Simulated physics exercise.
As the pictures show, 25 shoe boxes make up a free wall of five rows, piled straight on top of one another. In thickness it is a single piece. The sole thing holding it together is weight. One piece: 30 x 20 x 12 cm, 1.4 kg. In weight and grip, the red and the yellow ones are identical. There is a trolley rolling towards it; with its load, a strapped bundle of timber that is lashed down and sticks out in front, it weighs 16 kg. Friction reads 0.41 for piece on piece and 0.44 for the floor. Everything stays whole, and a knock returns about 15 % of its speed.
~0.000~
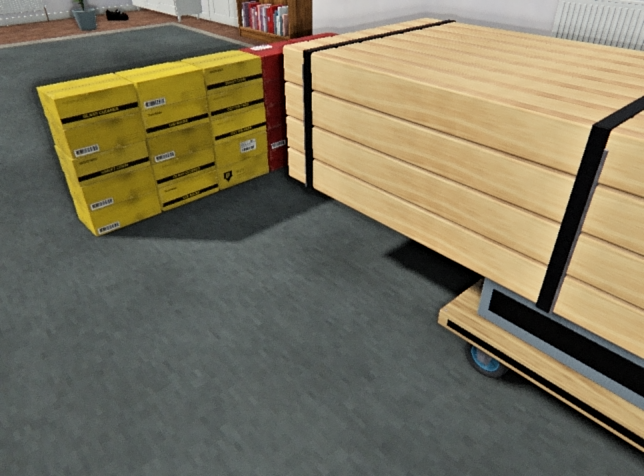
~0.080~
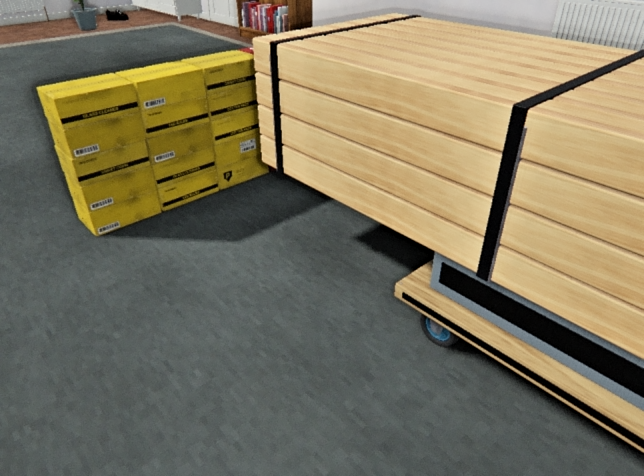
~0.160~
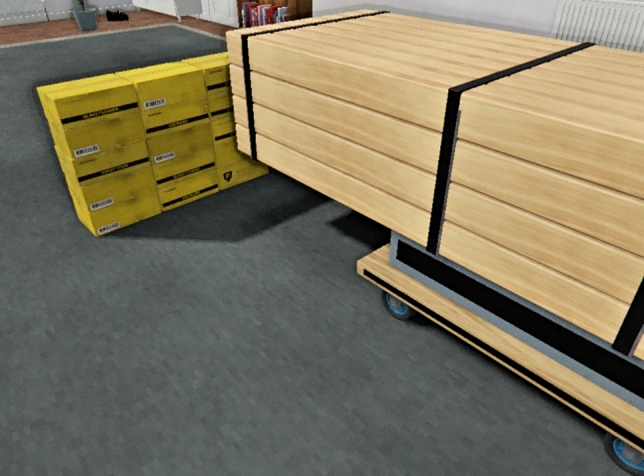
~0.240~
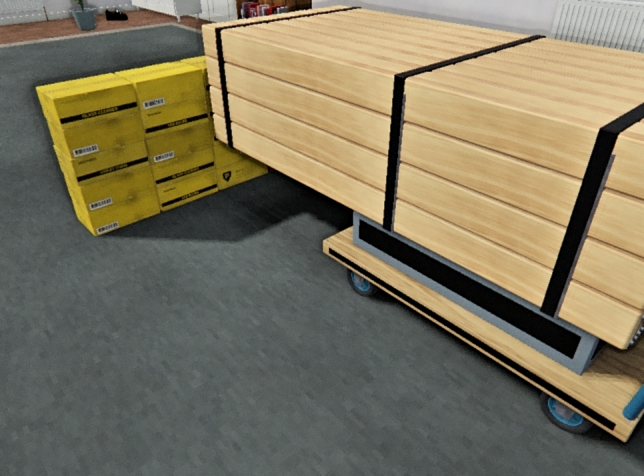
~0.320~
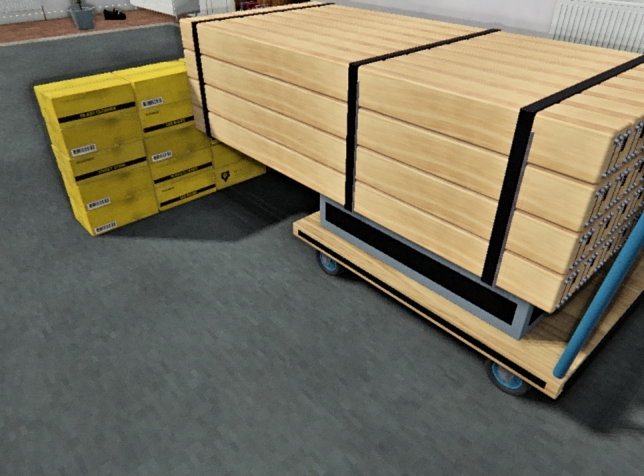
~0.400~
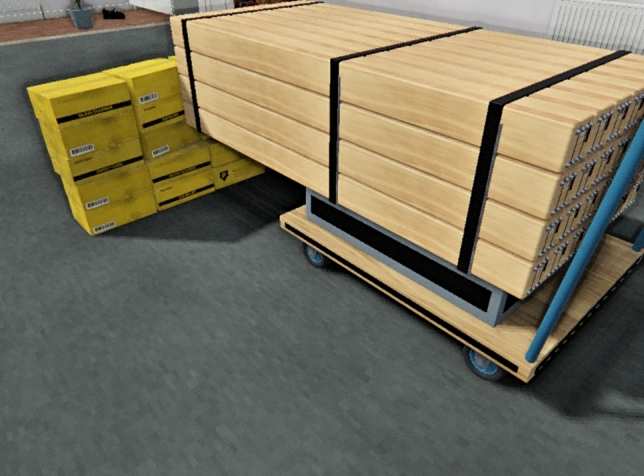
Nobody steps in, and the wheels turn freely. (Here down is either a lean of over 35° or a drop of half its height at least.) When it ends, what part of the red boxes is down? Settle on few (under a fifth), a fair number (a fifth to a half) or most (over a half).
Verdict: Most.
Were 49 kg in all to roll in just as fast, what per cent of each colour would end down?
In that case red comes to 70 and yellow to 50 percent.
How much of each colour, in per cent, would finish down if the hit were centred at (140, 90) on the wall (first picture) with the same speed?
Red 0 %, yellow 70 %.
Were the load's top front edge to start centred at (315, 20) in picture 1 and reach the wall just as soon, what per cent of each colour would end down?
In that case red 50, yellow 0 per cent.
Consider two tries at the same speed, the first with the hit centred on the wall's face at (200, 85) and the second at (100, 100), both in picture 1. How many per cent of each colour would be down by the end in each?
For red it's 30 then 0 per cent, for yellow 60 then 50 per cent.
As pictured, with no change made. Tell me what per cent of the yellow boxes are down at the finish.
The yellow group ends with 40% down.
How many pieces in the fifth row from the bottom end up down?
The number that finish down is 4.
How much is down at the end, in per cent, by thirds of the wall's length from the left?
Per cent - left 30, middle 60, right 60.
After 0.48 s, load 14 cm past the wall's line, still rolling; none of the 10 red boxes down (0 of 25 in all colours); top red box 14° from how it stood; top yellow box 9° from how it stood.
After 0.64 s, load 23 cm past the wall's line, still rolling; 3 of the 10 red boxes down (9 of 25 in all colours); top red box 46° from how it stood, 16 cm lower; top yellow box 43° from how it stood, 8 cm lower.
After 0.82 s, load 34 cm past the wall's line, still rolling; 6 of the 10 red boxes down (12 of 25 in all colours); top red box on its side; top yellow box on its side.
After 1.10 s, load 48 cm past the wall's line, still rolling; 6 of the 10 red boxes down (12 of 25 in all colours); top red box upside down; top yellow box upside down.
In the end (2.2 s), load 76 cm past the wall's line, stopped; 6 of the 10 red boxes down (12 of 25 in all colours); top red box upside down; top yellow box upside down. That is 60 per cent. From the last view, middles, top red box near (182, 105), top yellow box near (70, 148).
